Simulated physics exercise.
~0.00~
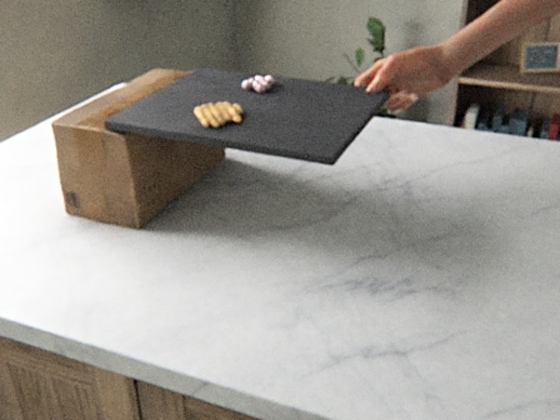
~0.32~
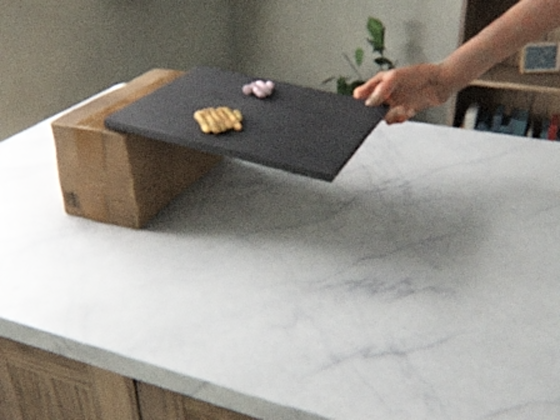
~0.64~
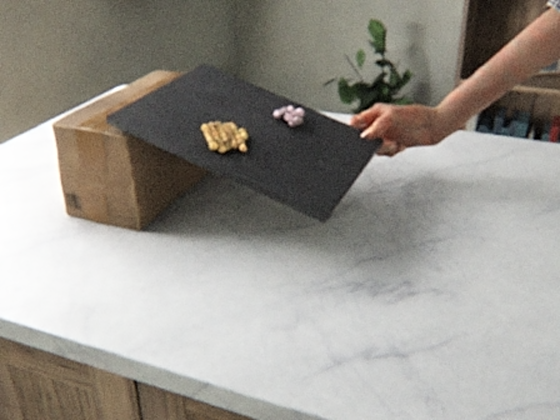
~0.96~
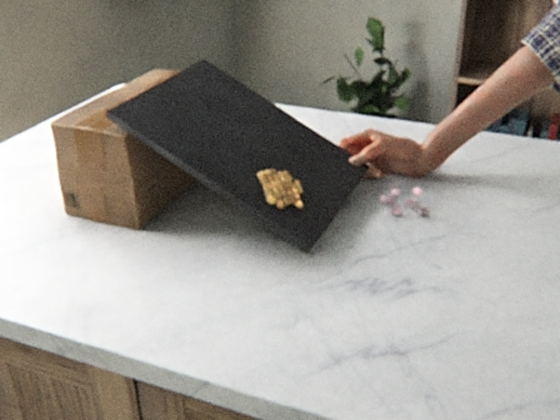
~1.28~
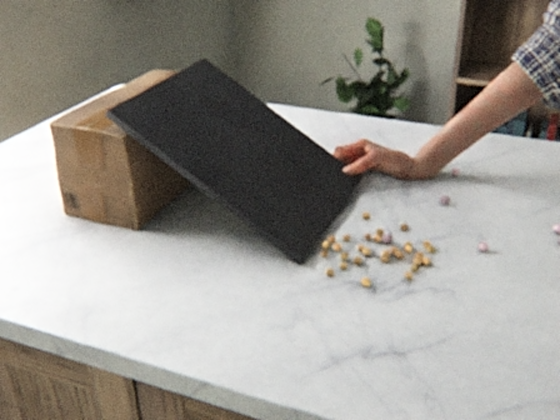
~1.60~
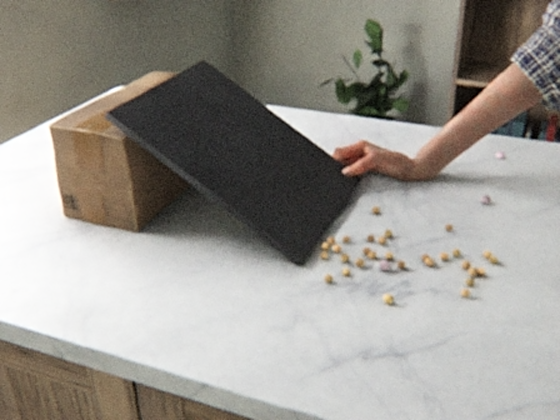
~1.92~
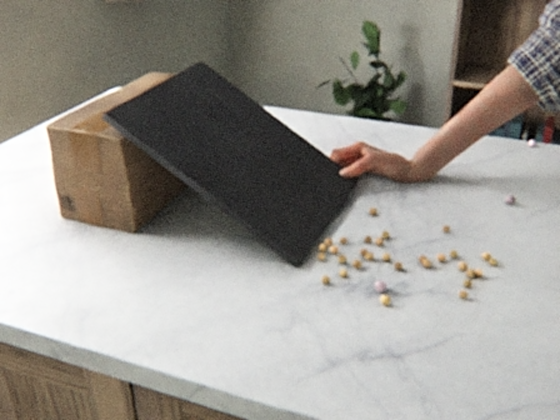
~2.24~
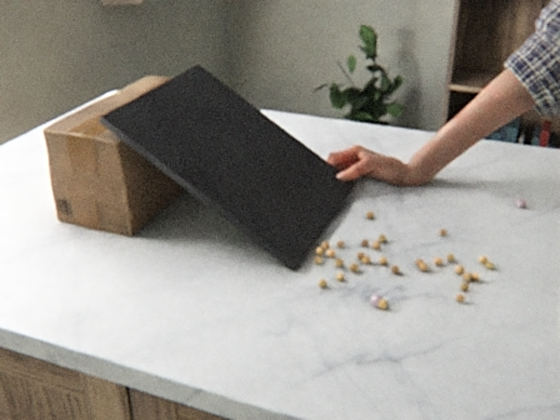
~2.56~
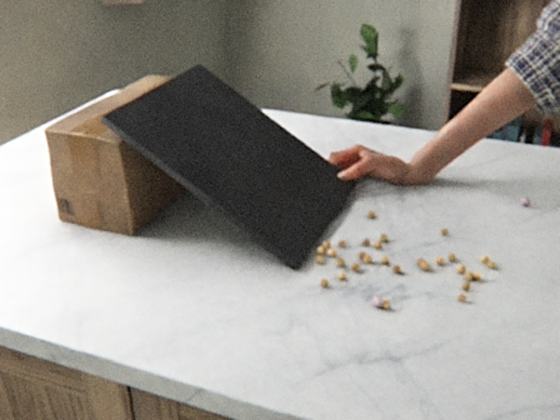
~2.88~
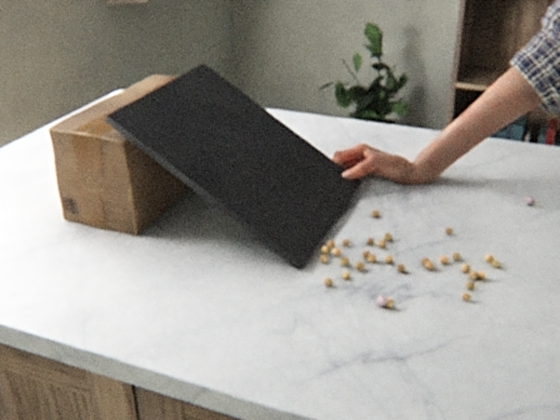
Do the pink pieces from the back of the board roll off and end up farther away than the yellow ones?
Yes, the pink pieces go farther overall. One stops among the yellow pieces, but another lies well off to the right and most of the rest are no longer on the counter, while the yellow ones stay scattered near the board's lower edge.
